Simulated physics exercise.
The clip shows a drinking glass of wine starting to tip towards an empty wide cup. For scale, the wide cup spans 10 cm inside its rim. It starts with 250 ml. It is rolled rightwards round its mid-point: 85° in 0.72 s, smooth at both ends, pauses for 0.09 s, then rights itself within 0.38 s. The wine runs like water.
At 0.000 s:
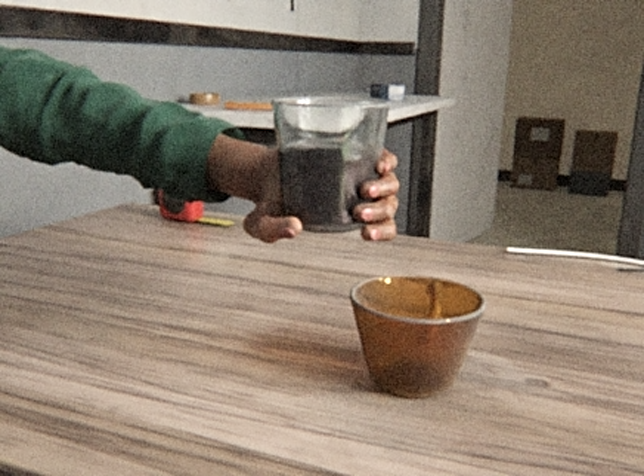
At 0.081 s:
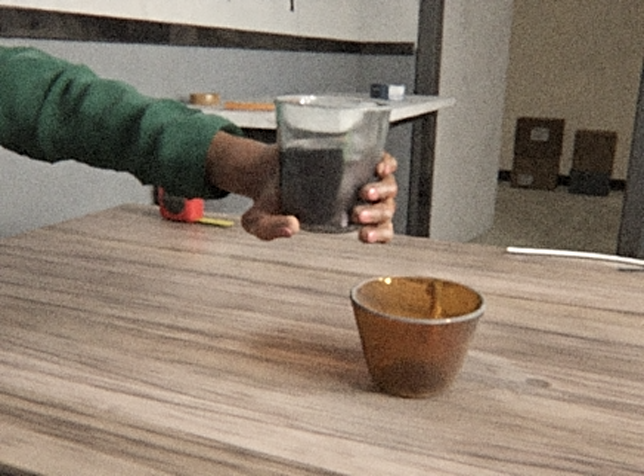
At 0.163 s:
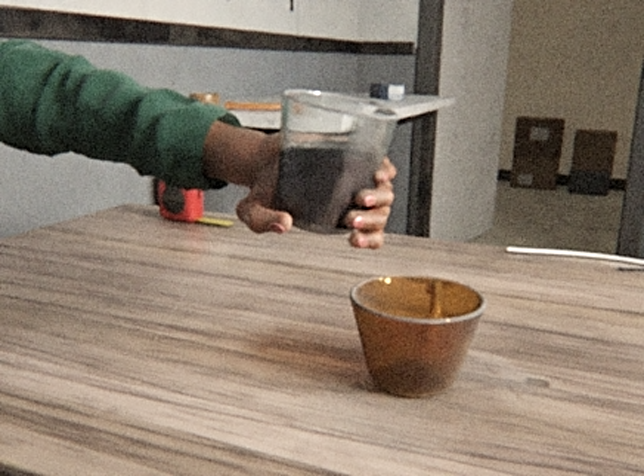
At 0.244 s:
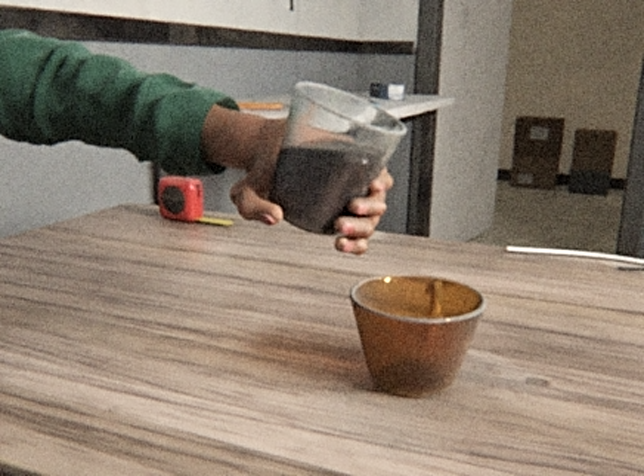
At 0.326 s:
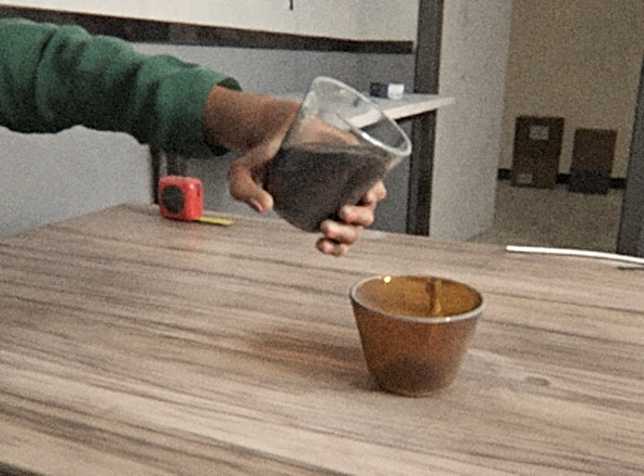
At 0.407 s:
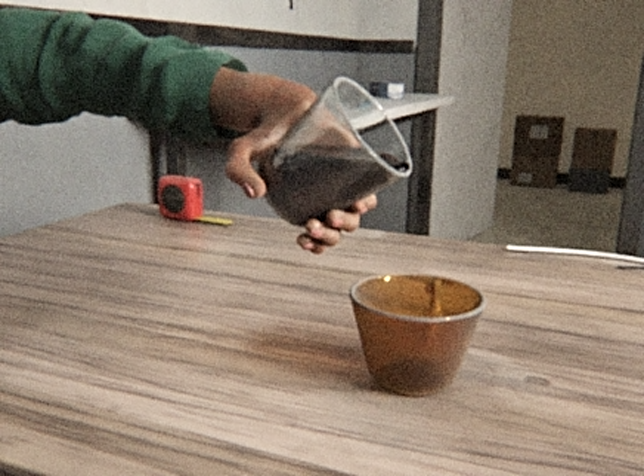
At a wooden table, a green-sleeved arm tilting a glass of dark liquid steadily rightwards above an amber cup.
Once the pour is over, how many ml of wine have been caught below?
The wide cup gets roughly 150 ml.
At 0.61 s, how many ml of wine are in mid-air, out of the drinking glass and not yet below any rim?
About 50 ml.
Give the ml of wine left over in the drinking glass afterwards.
Close to 60 ml.
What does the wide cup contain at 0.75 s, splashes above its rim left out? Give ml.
Some 80 ml.
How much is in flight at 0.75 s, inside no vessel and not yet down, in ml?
About 60 ml.
Then, 0.61 s in, the tilt is 80° and the wide cup has 15 ml, the drinking glass 185 ml, and 0 ml is on the table.
Then, 0.75 s in, the tilt is 85° and the wide cup has 80 ml, the drinking glass 110 ml, and 0 ml is on the table.
Then, 0.91 s in, the tilt is 71° and the wide cup has 100 ml, the drinking glass 65 ml, and 0 ml is on the table.
Then, 1.08 s in, the tilt is 18° and the wide cup has 145 ml, the drinking glass 55 ml, and 20 ml is on the table.
Finally, the wide cup has 150 ml, the drinking glass 55 ml, and 40 ml is on the table.
